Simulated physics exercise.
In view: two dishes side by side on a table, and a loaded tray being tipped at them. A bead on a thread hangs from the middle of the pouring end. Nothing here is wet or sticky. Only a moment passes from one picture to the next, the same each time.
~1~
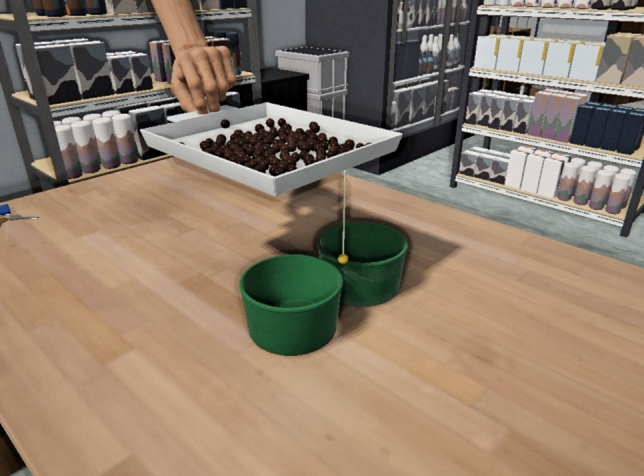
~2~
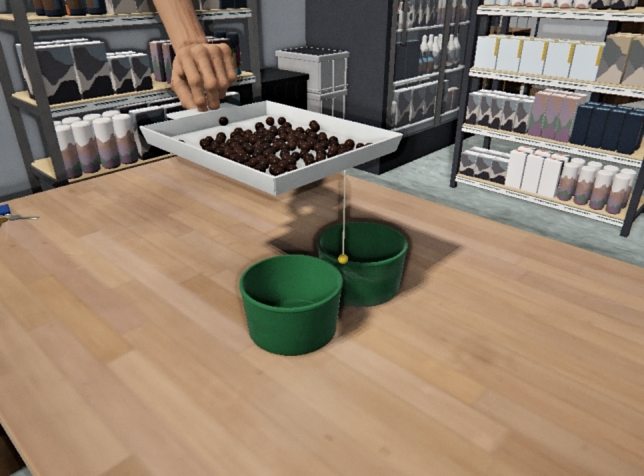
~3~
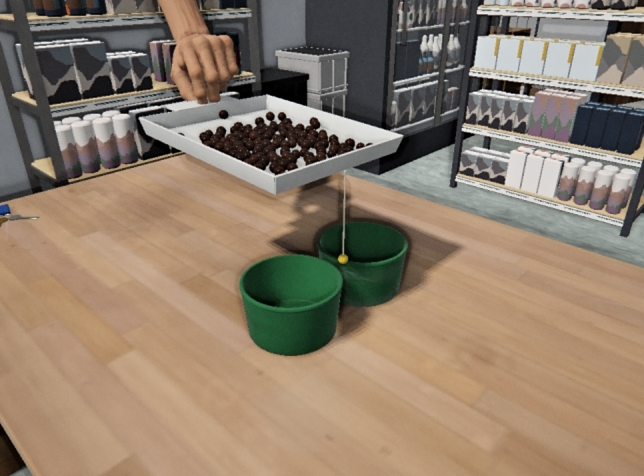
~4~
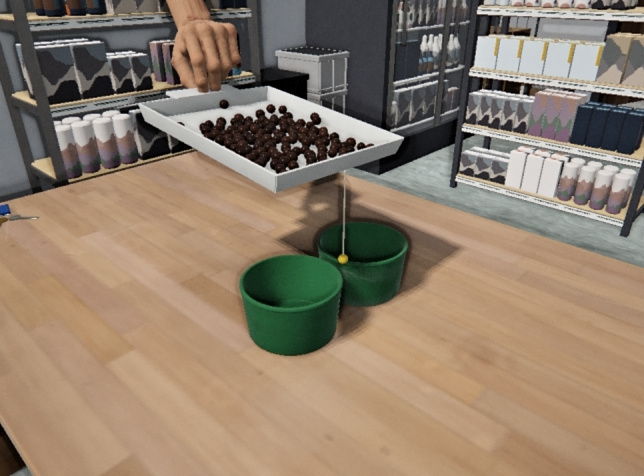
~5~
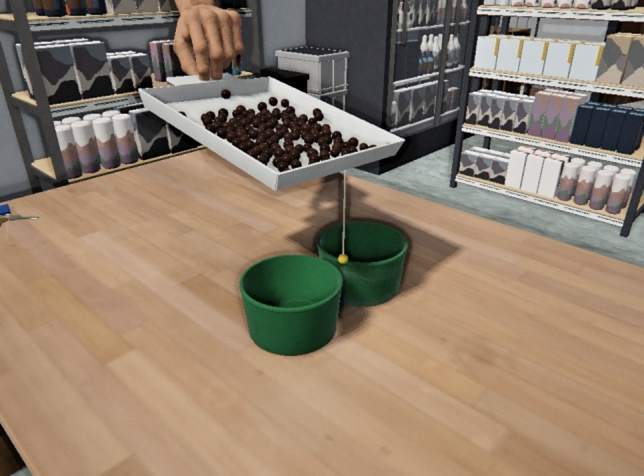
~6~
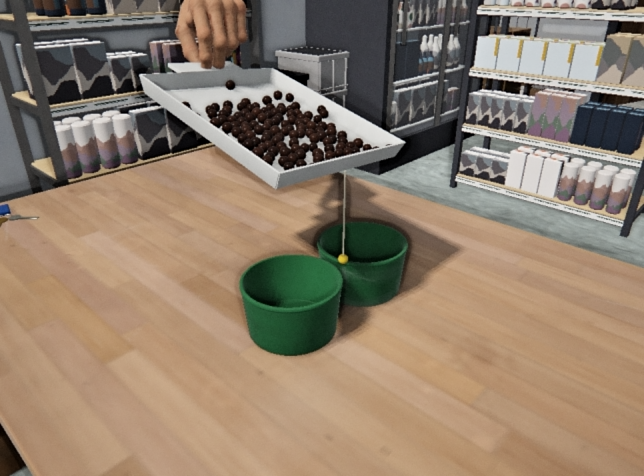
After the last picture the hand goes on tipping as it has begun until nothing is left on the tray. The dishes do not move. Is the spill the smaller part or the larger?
Caught overall: Less than half.
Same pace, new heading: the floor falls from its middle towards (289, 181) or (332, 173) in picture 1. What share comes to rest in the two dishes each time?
In turn 20 and 0 in a hundred.
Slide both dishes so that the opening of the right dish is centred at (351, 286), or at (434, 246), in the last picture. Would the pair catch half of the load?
The first try: Under half. The second: More than half.
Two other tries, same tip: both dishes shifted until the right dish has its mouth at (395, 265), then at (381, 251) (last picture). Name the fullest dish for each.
At the first place the right one, at the second right.
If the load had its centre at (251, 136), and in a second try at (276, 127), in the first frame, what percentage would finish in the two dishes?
Roughly 10 per cent, and 10 per cent.
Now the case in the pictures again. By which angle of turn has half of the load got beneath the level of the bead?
Near 85 degrees.
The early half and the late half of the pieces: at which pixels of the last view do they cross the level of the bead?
Around (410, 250) and then (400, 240).
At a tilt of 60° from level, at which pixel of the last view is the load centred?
Near (346, 135).
Soon after the last picture, tray tipped steeply; all on the tray.
A little later, tray tipped right over; a stray few on the tray; a small part in the right dish; most outside both; a small part in the air.
Later still, tray tipped past a quarter turn; a small part in the right dish; nearly all outside both.
By the end, tray tipped past a quarter turn; none in the left dish; a small part in the right dish; nearly all outside both.
